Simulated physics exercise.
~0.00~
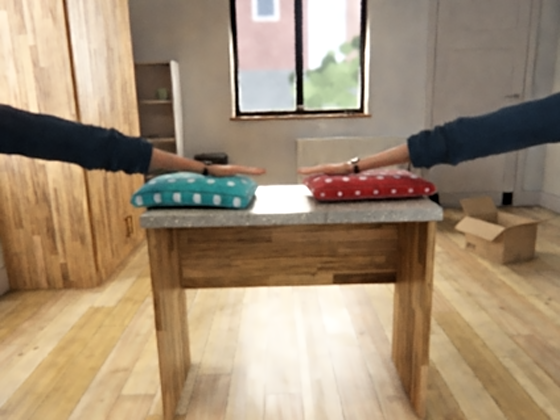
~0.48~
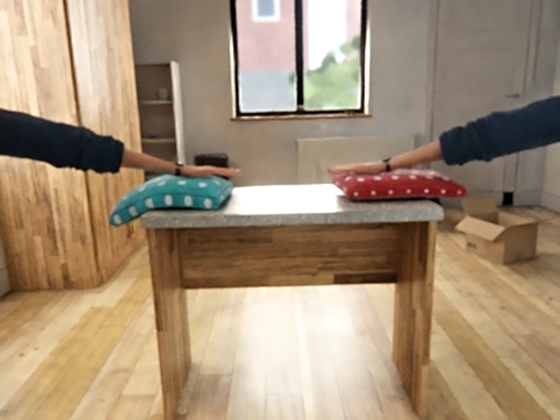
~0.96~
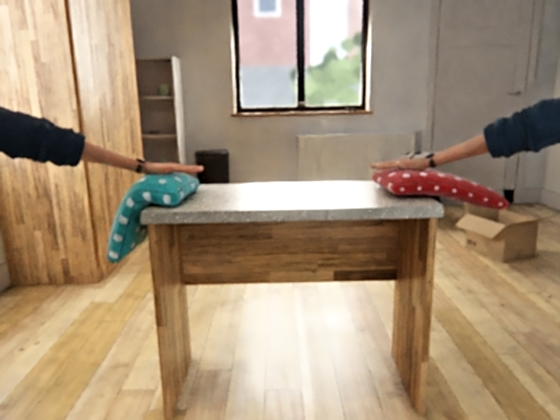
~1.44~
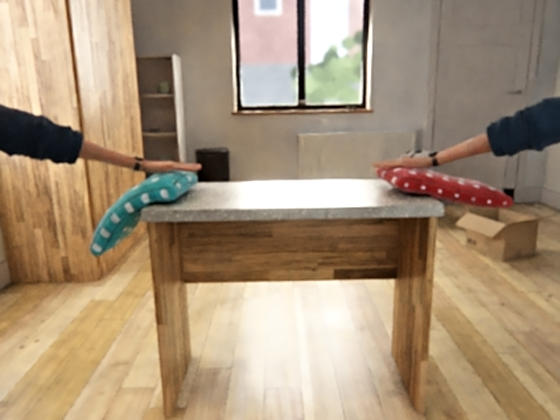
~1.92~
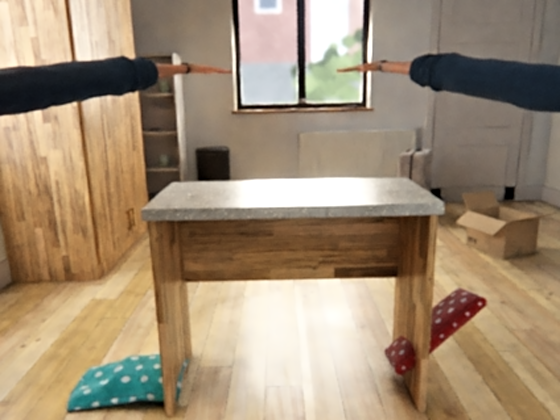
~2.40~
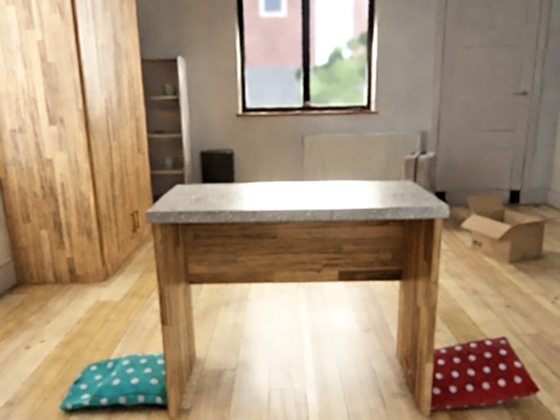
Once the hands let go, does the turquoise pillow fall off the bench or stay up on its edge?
The turquoise pillow tips over the left end and falls to the floor. The red pillow also goes down, off the right end.
At the start, two hands reach in from opposite sides and rest on a turquoise spotted pillow and a red spotted pillow on a bench. The hands slide the pillows apart, the turquoise one to the left and the red one to the right. Soon both reach the ends of the bench, with the turquoise pillow drooping over the left edge and the red one sticking out past the right edge. The hands then lift away, and both pillows drop off. At the end, the bench top is bare, and a pillow lies on the wooden floor at each side.
